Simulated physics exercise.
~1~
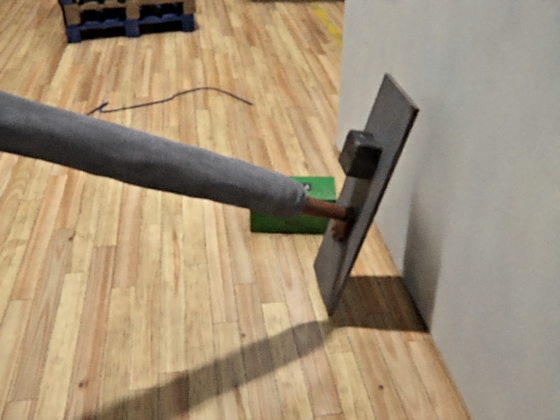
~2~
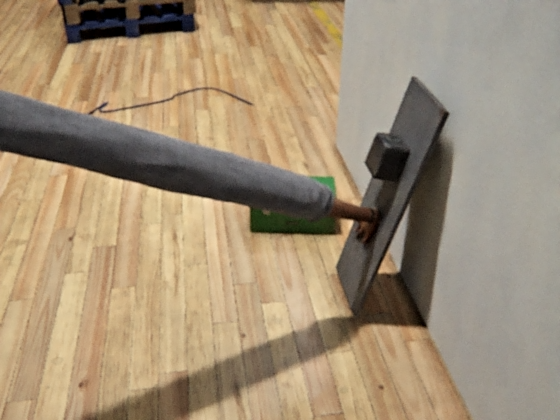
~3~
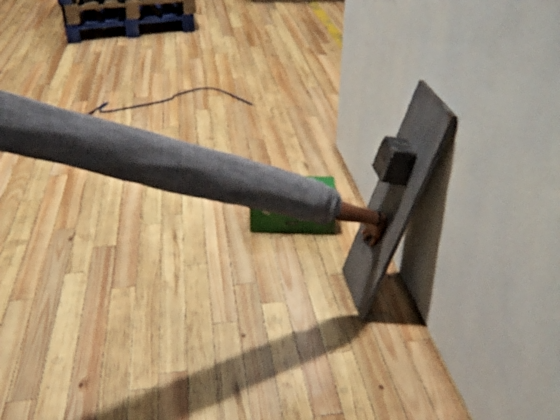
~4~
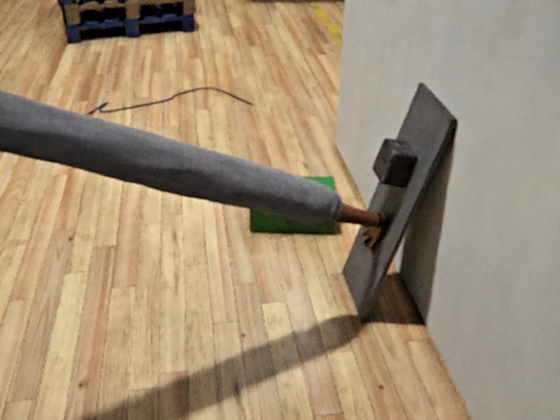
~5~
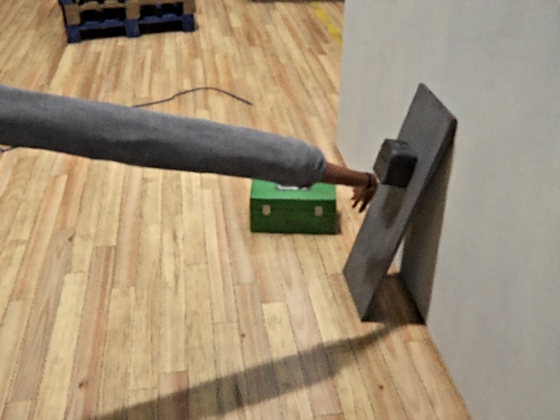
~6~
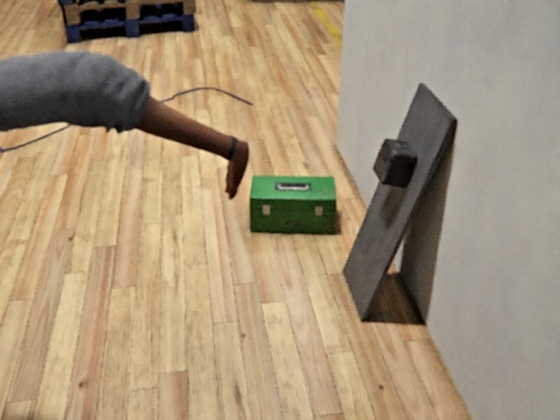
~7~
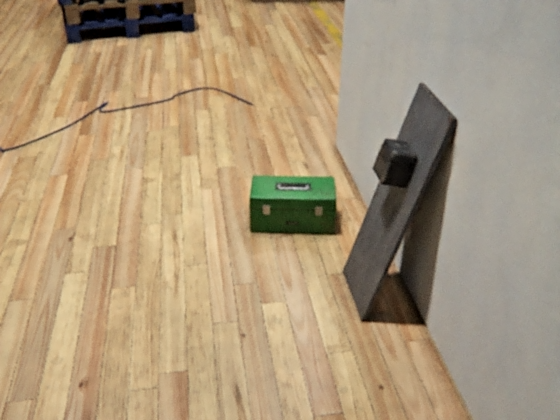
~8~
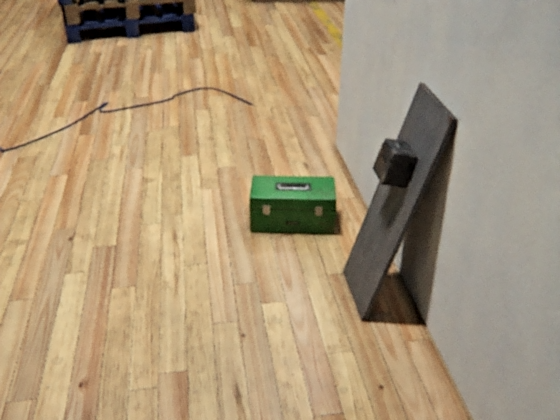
At the start, an arm in a grey sleeve reaches in from the left, holding a long grey board with a dark block on its face near a pale wall. The hand moves the board to the right until it leans against the wall, its lower end on the wooden floor. The hand keeps it there briefly, then lets go and draws back to the left, revealing more of a green toolbox behind it. The arm leaves the view entirely. The board stays leaning without slipping, and the toolbox sits unmoved on the floor.
